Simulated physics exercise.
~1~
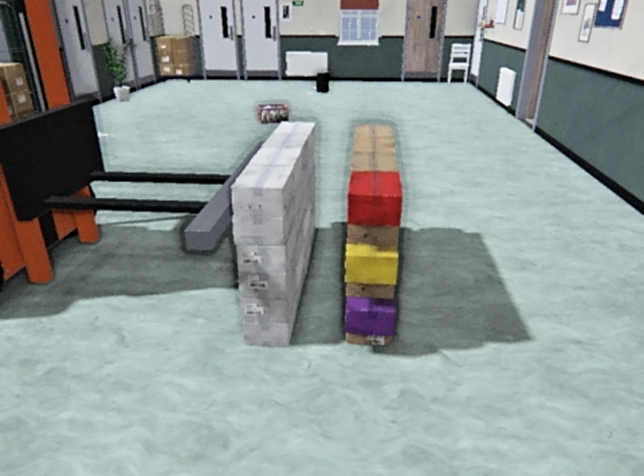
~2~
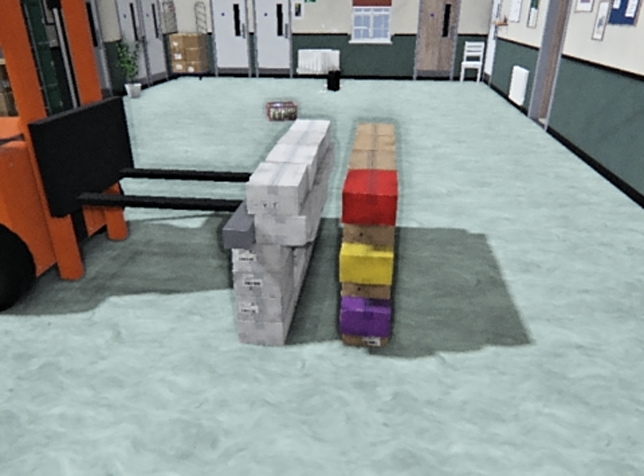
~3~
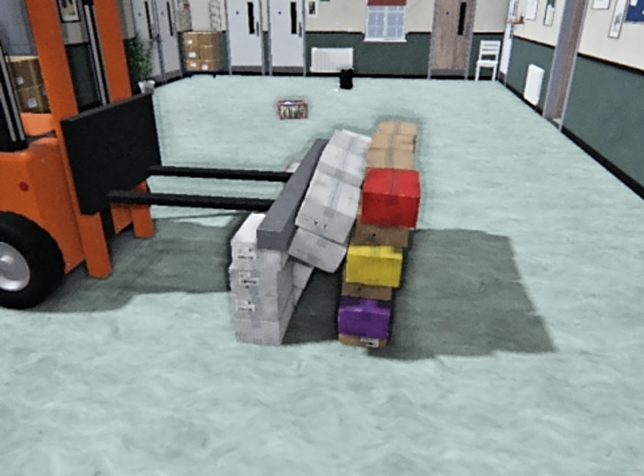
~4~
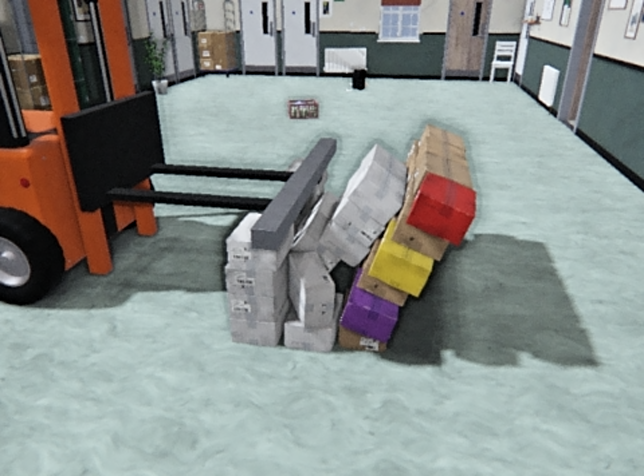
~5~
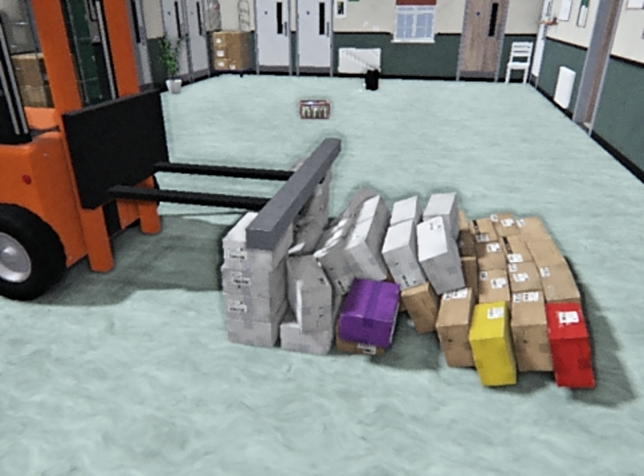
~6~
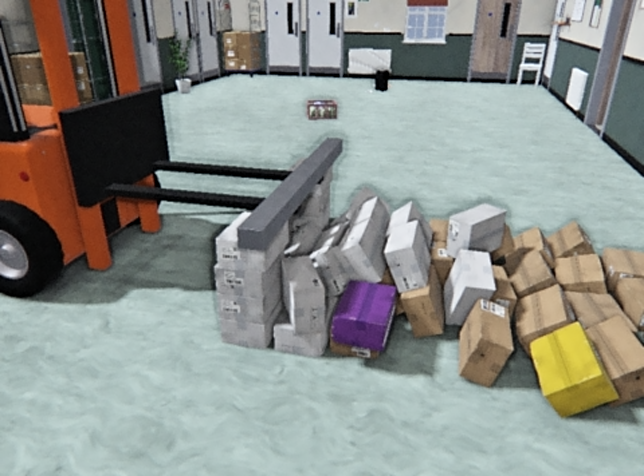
We see an orange lift truck push a grey beam into a pale wall of parcels, tipping its upper part against a parallel brown wall, which leans right and collapses, leaving parcels strewn across the floor, the yellow one tumbling rightward and the purple one staying near the base.
